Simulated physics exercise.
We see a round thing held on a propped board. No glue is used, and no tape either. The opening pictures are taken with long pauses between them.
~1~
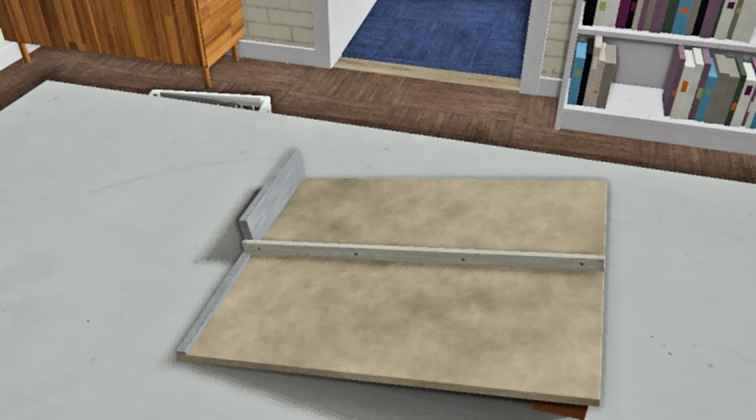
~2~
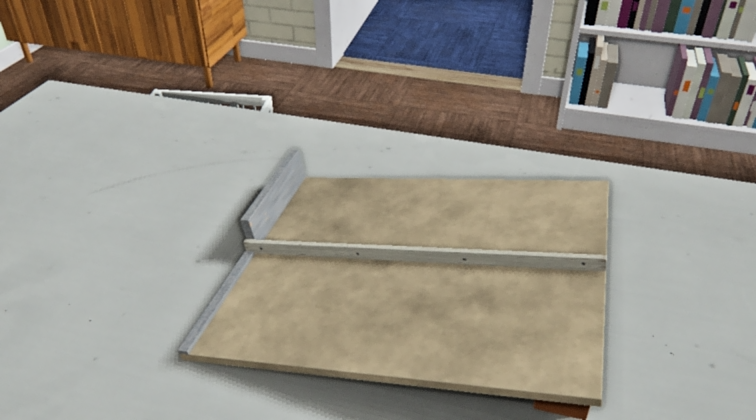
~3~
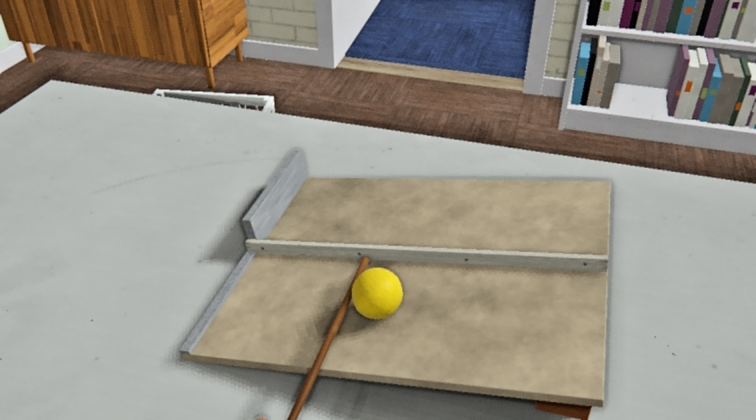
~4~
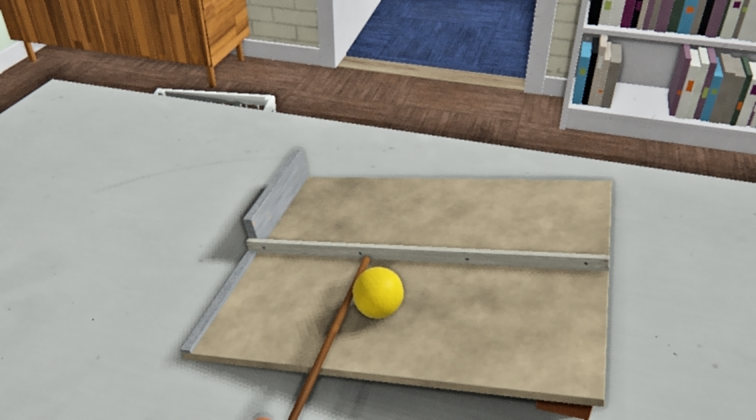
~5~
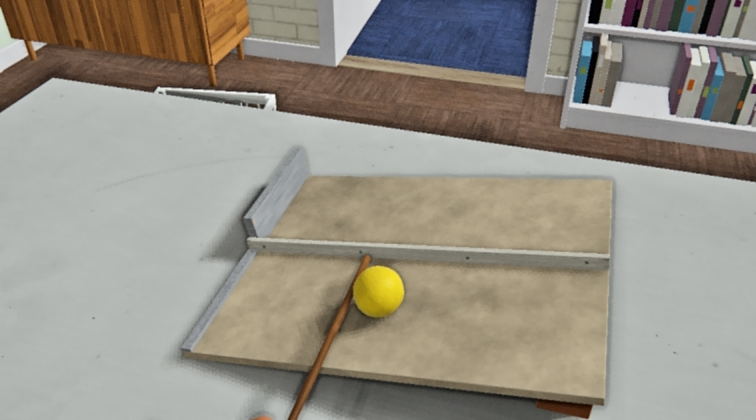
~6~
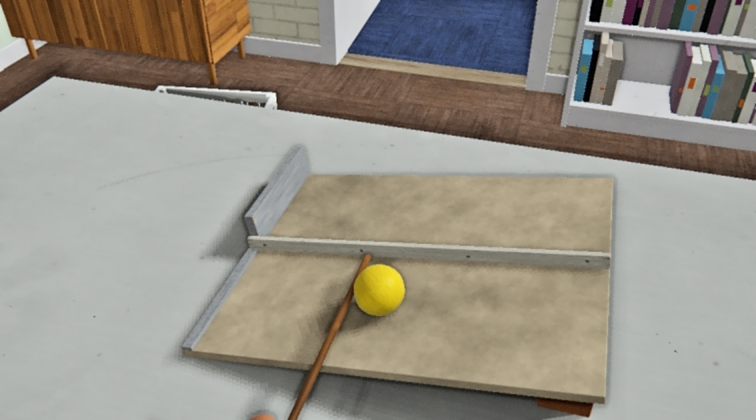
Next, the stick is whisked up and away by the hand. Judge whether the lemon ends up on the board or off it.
The strip does not hold it.
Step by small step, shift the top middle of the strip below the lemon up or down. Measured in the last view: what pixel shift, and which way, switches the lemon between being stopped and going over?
About 4 pixels up.
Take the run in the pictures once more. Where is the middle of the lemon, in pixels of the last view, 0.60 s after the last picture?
Roughly at (251, 282).
Then, 0.60 s later than the last frame, lemon rolling on the board near (251, 282).
Then, 1.10 s later than the last frame, lemon off the board near (75, 258).
When it is over, the lemon goes over the end.
